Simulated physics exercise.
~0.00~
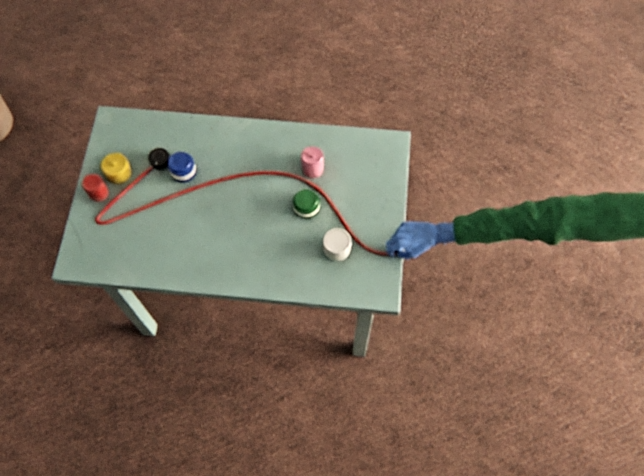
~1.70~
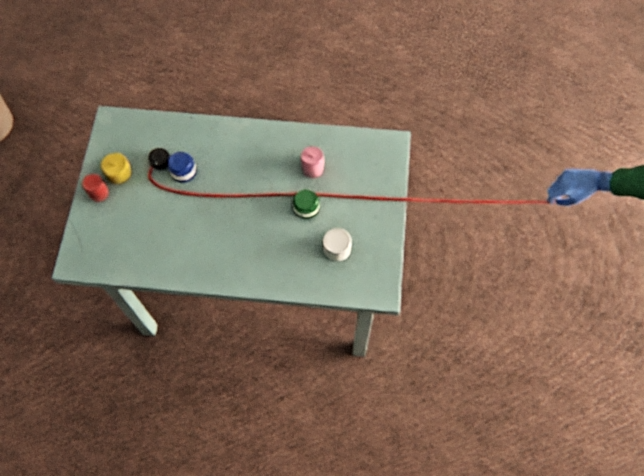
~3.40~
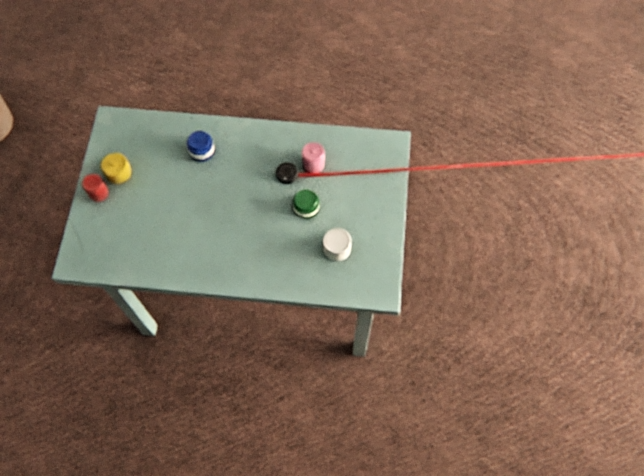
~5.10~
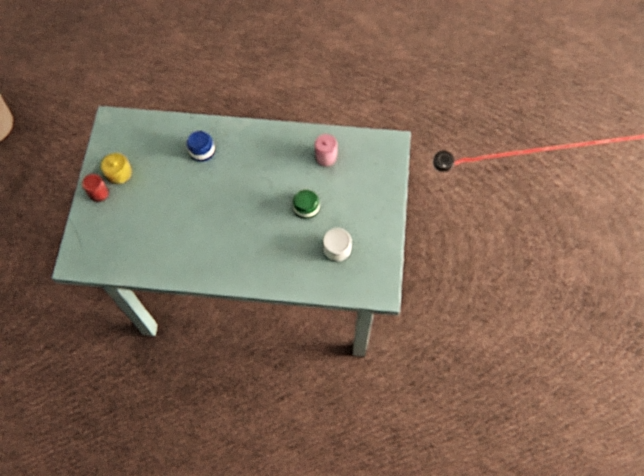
On a pale green table, a blue-gloved hand pulled a red cord to the right, dragging a small round black object past the other containers. It nudged the blue jar and the pink pot aside, then left the table's right edge, still attached to the cord.
